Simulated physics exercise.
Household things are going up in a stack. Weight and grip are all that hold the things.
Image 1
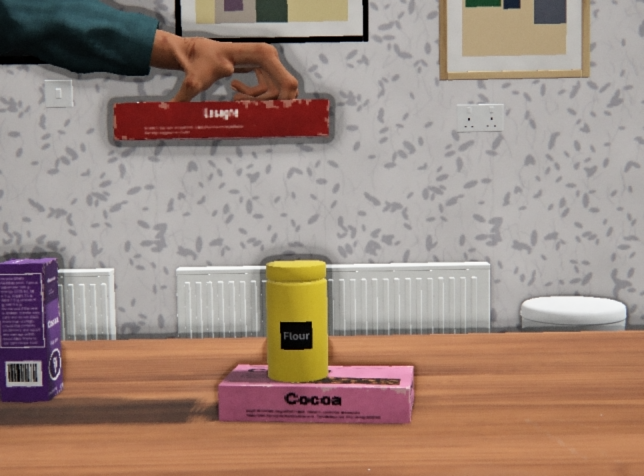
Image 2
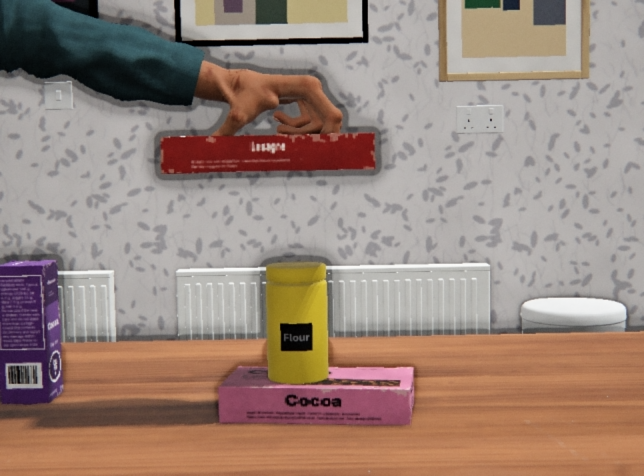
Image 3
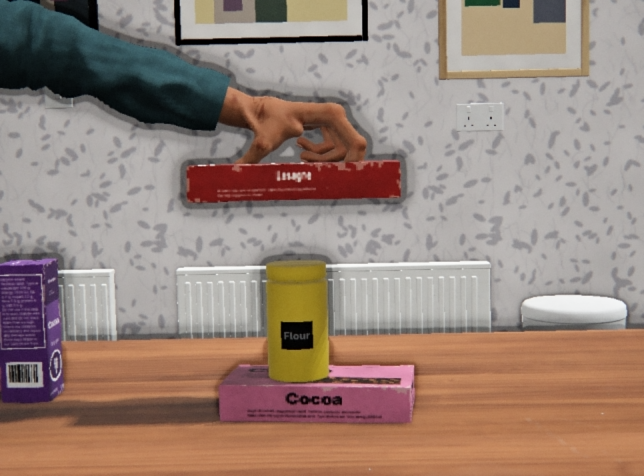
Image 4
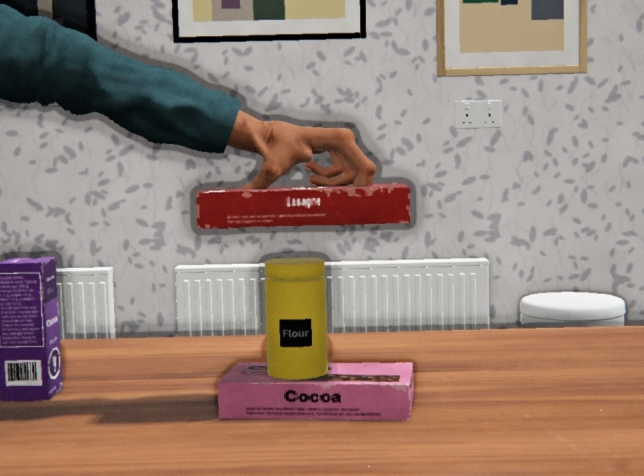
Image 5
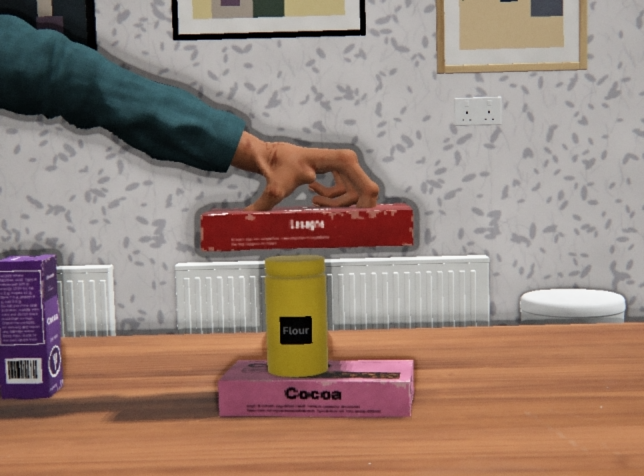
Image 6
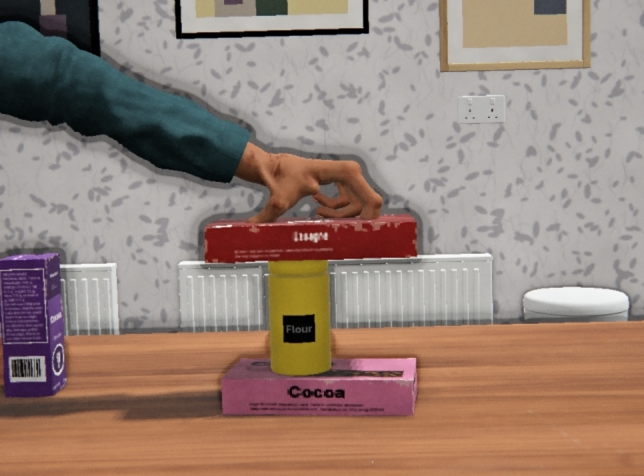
The clip opens with a hand in a teal sleeve holding a red Lasagne packet above a table, where a yellow Flour jar stands on a pink Cocoa packet beside a purple carton. The hand moves right, then lowers the packet onto the jar, fingers still gripping it.
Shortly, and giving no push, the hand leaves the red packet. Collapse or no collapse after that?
No collapse.
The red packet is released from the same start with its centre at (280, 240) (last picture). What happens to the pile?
After that, the pile stays intact.
Then, 0.20 s after the last picture, nothing has stirred.
Then, 0.40 s after the last picture, red packet resting near (312, 238).
At rest, all 4 in place. Seen from the same camera at the end, red packet near (312, 238). The pile keeps its balance.
